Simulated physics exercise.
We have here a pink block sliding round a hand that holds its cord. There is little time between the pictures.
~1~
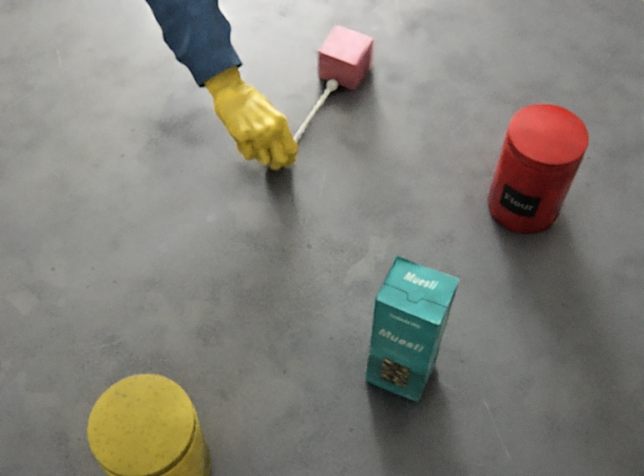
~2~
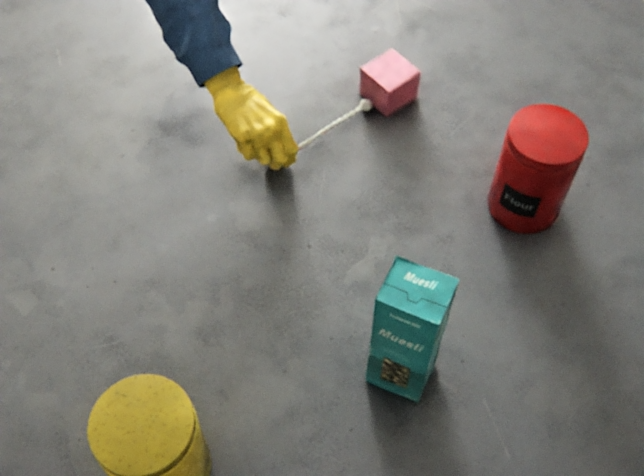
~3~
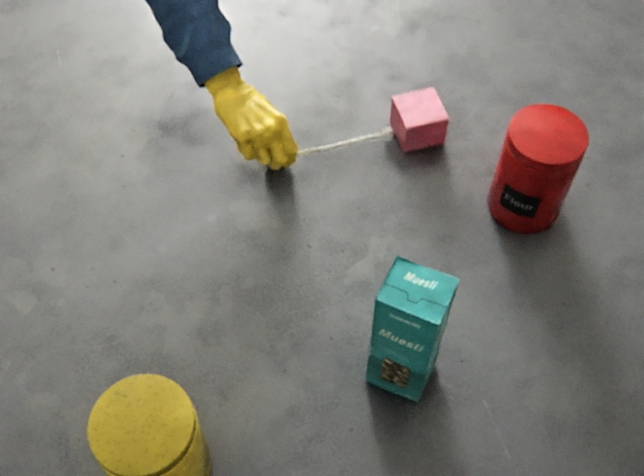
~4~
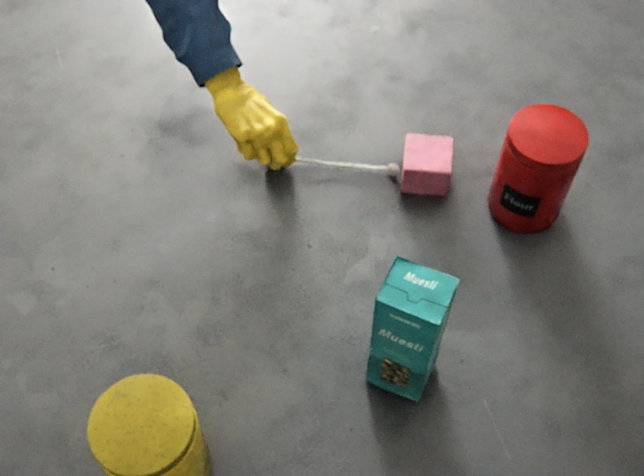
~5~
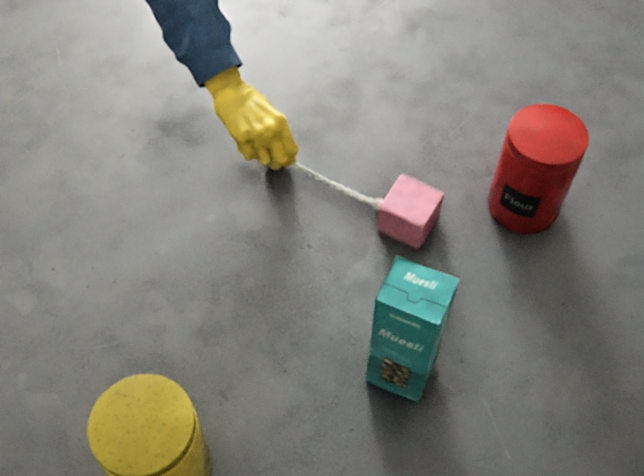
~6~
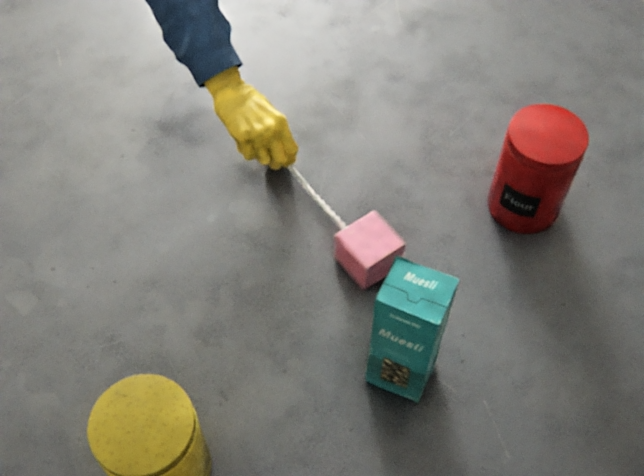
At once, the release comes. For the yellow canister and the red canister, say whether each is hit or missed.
The yellow canister is missed, the red canister is missed.
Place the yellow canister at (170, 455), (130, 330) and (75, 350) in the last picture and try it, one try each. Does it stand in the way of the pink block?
Log - trial 1: No collision; trial 2: Collision; trial 3: Collision.
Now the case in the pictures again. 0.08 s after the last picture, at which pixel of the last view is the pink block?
At that time it sits close to pixel (255, 302).
Then, 0.08 s after the last picture, block near (255, 302).
Then, 0.20 s after the last picture, block near (85, 377).
At rest, block off the table. The yellow canister escapes it and the red canister stays untouched.
